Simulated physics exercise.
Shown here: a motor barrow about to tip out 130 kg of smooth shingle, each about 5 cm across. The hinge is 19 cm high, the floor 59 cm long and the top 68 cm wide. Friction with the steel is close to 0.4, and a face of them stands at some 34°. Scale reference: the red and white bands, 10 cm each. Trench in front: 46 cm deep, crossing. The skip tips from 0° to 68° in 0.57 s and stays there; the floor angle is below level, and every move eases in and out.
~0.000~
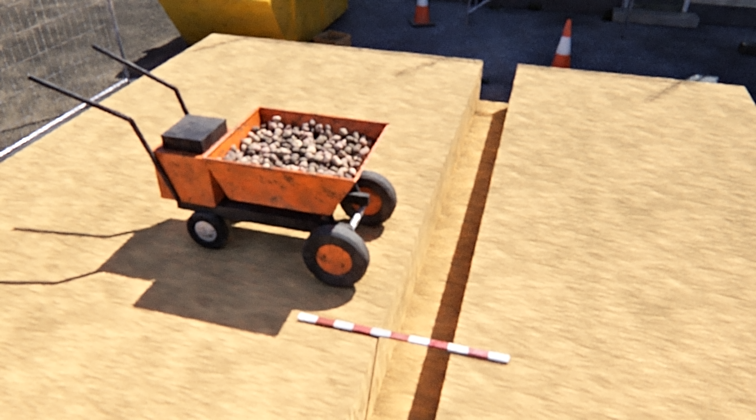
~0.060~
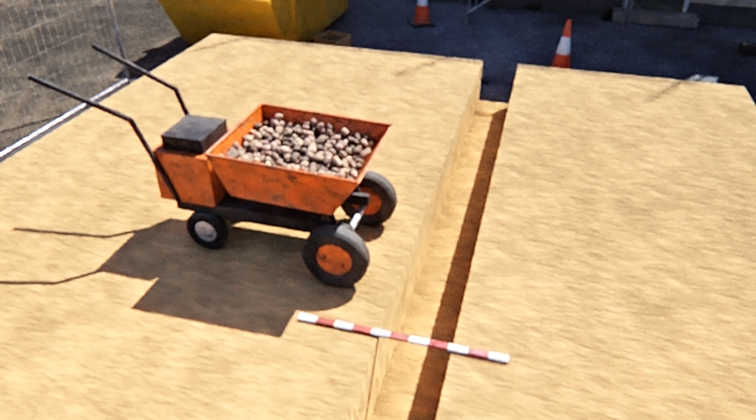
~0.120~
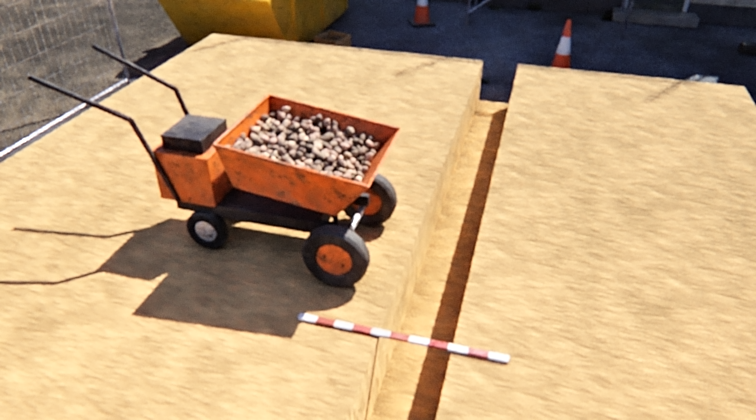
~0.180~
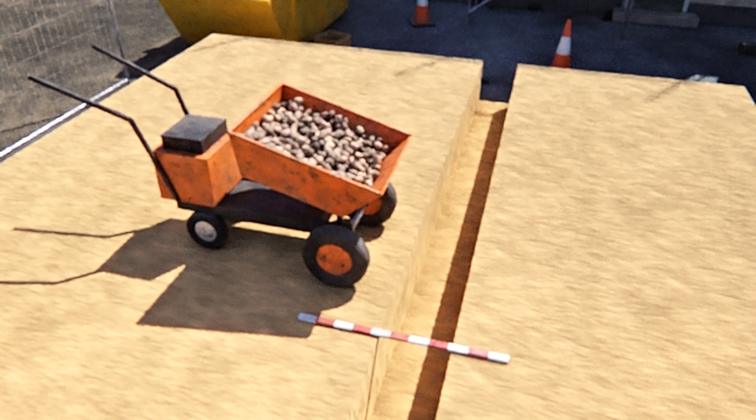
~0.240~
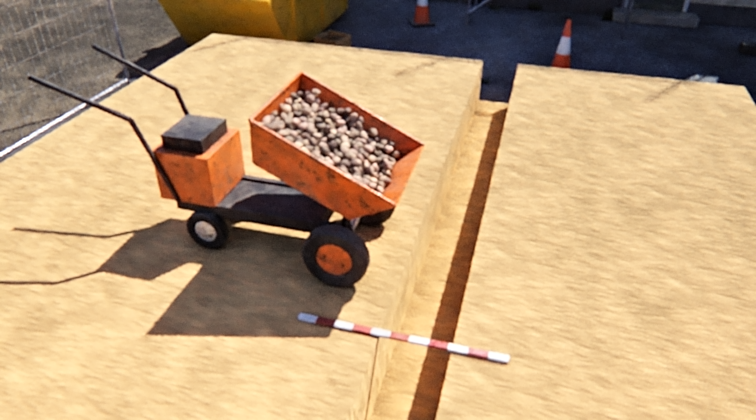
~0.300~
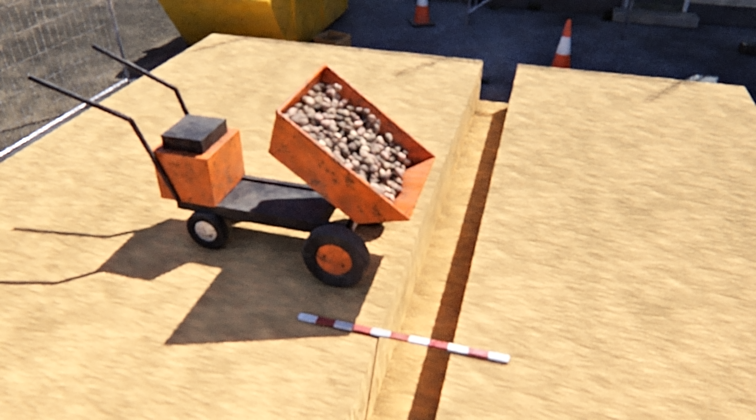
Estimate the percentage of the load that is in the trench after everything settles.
Roughly 36 per cent of the load.
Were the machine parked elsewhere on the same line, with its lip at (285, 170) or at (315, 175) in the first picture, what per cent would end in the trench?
Some 85 and some 75 per cent, in that order.
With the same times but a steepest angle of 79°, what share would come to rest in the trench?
Close to 30 per cent then.
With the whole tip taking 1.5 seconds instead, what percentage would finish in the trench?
Near 60 per cent.
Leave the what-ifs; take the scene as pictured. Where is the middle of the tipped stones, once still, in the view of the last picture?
At about pixel (502, 274) in the last view.
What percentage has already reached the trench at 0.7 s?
Some 10 per cent.
After 0.4 s the floor is at 58°; 100 % in the skip; the foremost stones are at (419, 215).
After 0.7 s the floor is at 68°; 79 % in the skip, 9 % in the trench, 11 % past the trench; the foremost stones are at (495, 280).
After 1.0 s the floor is at 68°; 22 % in the skip, 13 % in the trench, 64 % past the trench; the foremost stones are at (653, 306).
After 3.0 s the floor is at 68°; 0 % in the skip, 36 % in the trench, 64 % past the trench; the foremost stones are past the picture's edge.
